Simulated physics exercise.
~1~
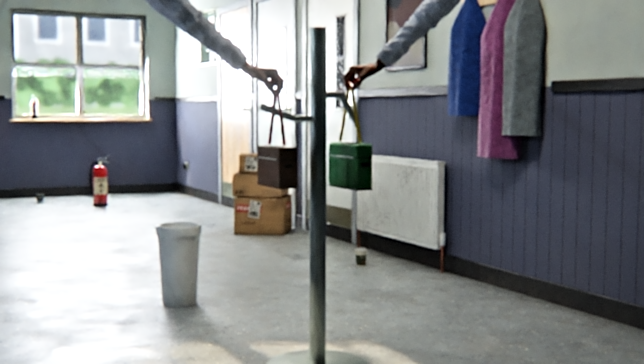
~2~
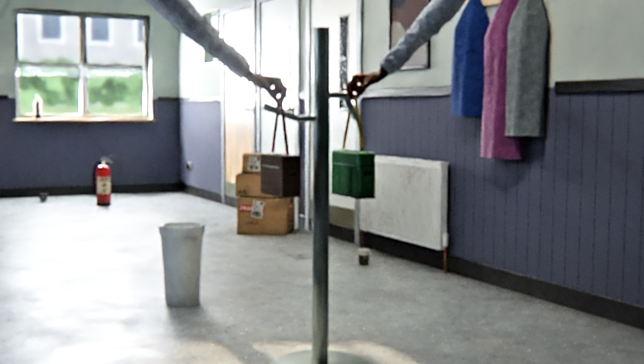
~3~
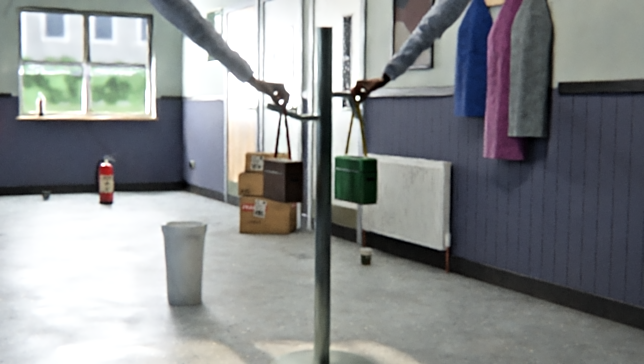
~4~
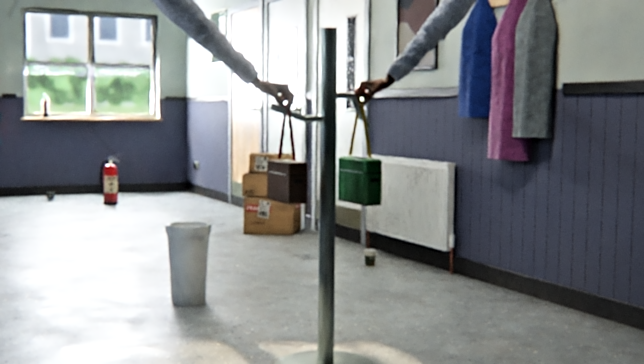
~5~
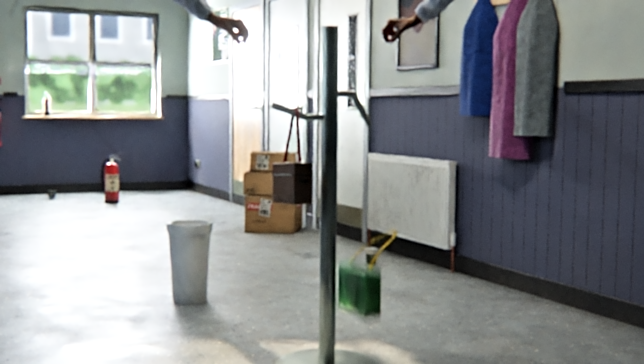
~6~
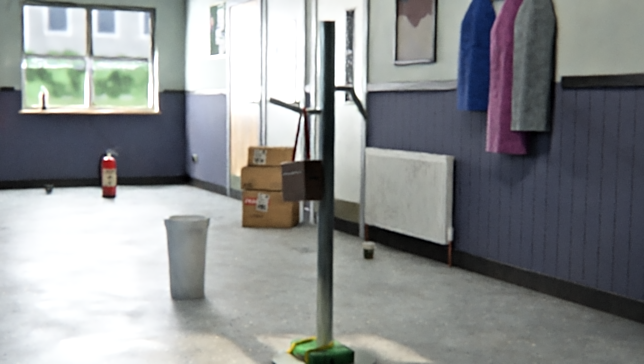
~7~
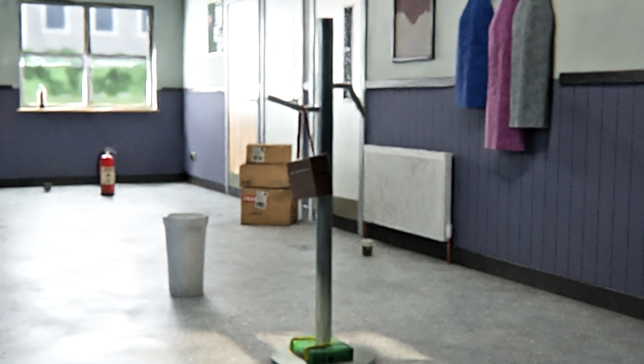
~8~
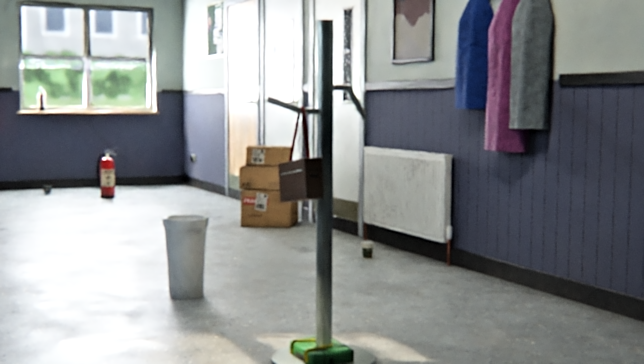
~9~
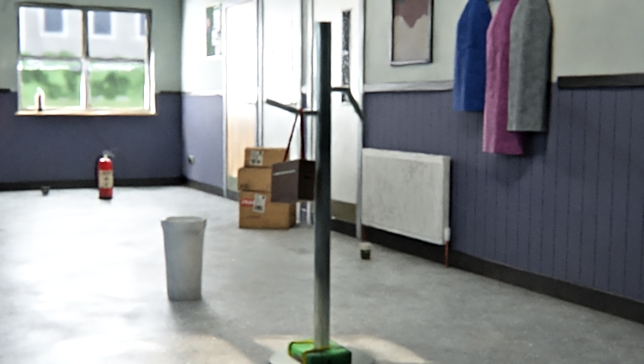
The video shows two hands lowering a brown case and a green case by their loops onto the pegs of a stand, then letting go. The green case drops to the floor at the stand's base, while the brown case swings slightly and stays hanging on the left peg.
